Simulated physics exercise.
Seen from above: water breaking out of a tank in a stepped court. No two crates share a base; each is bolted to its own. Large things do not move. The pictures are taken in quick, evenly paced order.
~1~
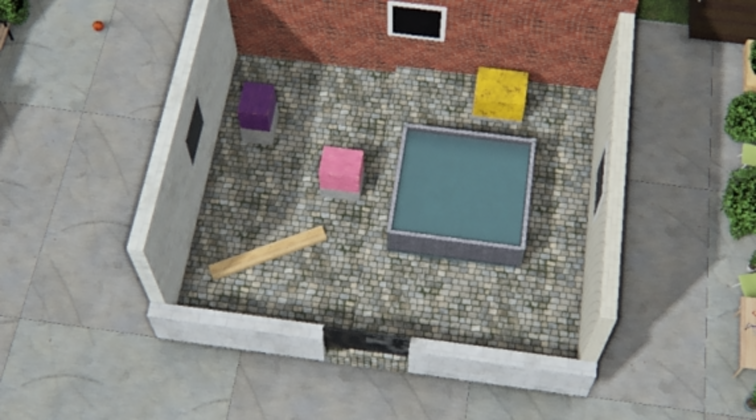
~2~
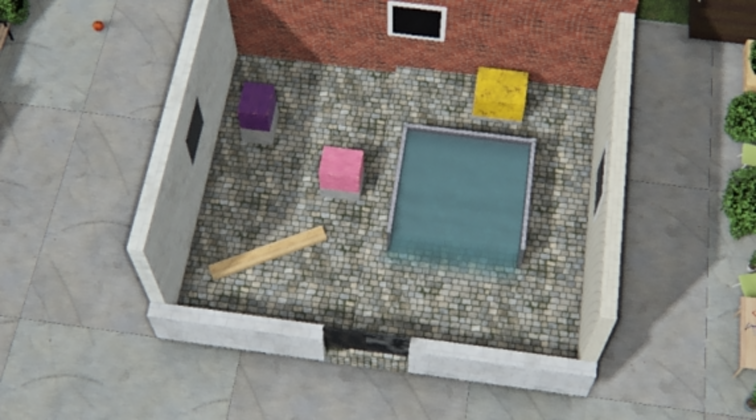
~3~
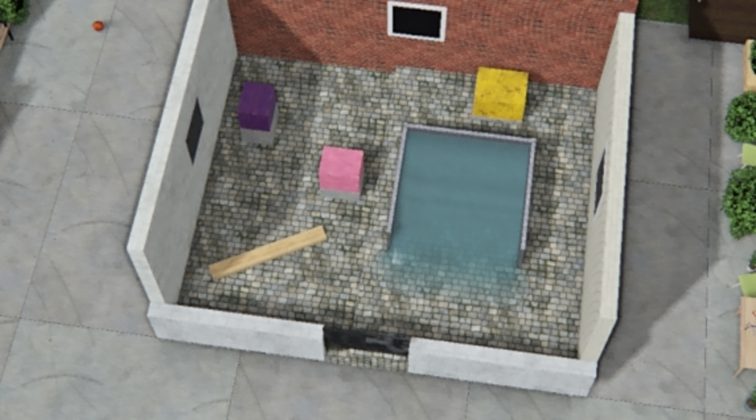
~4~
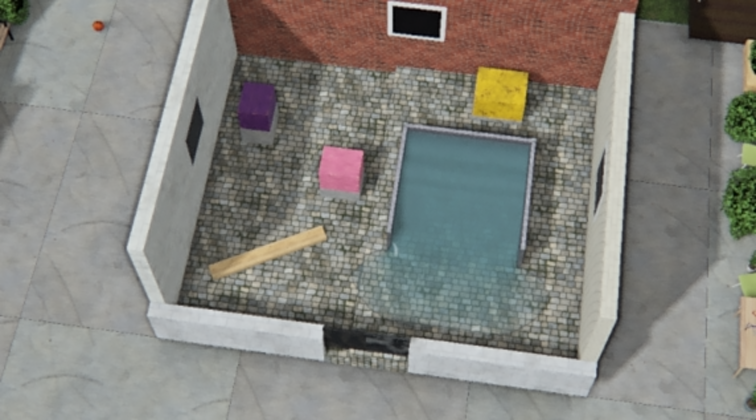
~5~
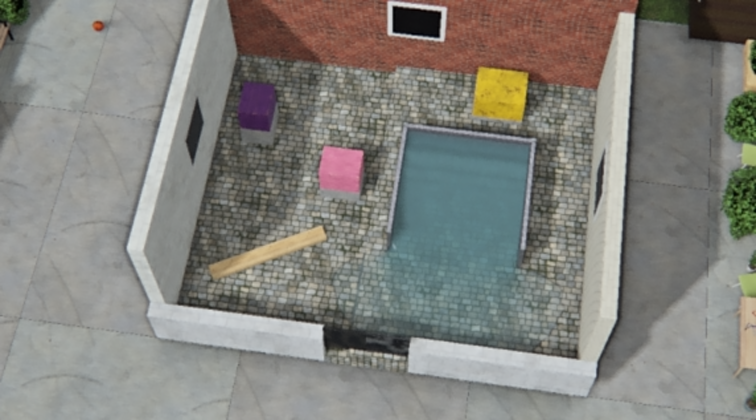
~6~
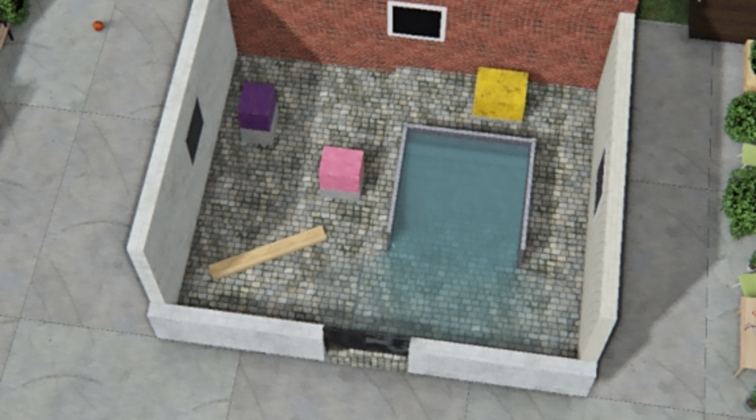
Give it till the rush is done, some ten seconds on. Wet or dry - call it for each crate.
Calls: Purple crate - dry; pink crate - dry; yellow crate - wet.
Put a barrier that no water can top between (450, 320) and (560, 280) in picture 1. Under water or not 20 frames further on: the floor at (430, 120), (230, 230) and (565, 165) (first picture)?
As listed: Not flooded, awash, flooded.
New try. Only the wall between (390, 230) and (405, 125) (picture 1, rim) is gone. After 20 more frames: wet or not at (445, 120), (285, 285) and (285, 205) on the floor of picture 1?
Point by point: Unwetted, drenched, drenched.
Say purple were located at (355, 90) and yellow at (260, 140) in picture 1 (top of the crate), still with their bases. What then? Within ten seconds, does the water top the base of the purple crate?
The purple crate simply stays high and dry.
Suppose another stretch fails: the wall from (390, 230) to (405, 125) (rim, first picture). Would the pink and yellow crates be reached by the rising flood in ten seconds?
The pink crate is reached, the yellow crate is not reached.
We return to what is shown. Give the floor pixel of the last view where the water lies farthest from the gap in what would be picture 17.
Near (174, 321).
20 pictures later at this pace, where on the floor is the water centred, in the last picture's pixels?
Near (421, 266).
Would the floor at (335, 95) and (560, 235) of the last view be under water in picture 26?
Going by the order given, the first is still bare and the second inundated.
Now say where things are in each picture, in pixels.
The first picture shows the open tank at (462, 187) is whole and still.
In the second picture, water pours out at (454, 250) and has run to (386, 260).
In the third picture, water pours out at (454, 252) and has run to (377, 272).
In the fourth picture, water pours out at (454, 252) and has run to (360, 287).
In the fifth picture, the front is at (349, 314), out from the gap at (454, 253).
In the sixth picture, the front is at a hidden place, out from the gap at (454, 253).
A moment on, water covers 25 % of the floor; the purple crate not reached, the pink crate not reached, the yellow crate not reached.
Next, water covers 35 % of the floor; the purple crate not reached, the pink crate not reached, the yellow crate not reached.
Then, water covers 60 % of the floor; the purple crate water round its plinth, the pink crate not reached, the yellow crate water round its plinth.
Later, water covers 95 % of the floor; the purple crate water round its plinth, the pink crate water round its plinth, the yellow crate water round its plinth.
In the end, water covers 95 % of the floor; the purple crate stayed above the water, the pink crate stayed above the water, the yellow crate was topped.
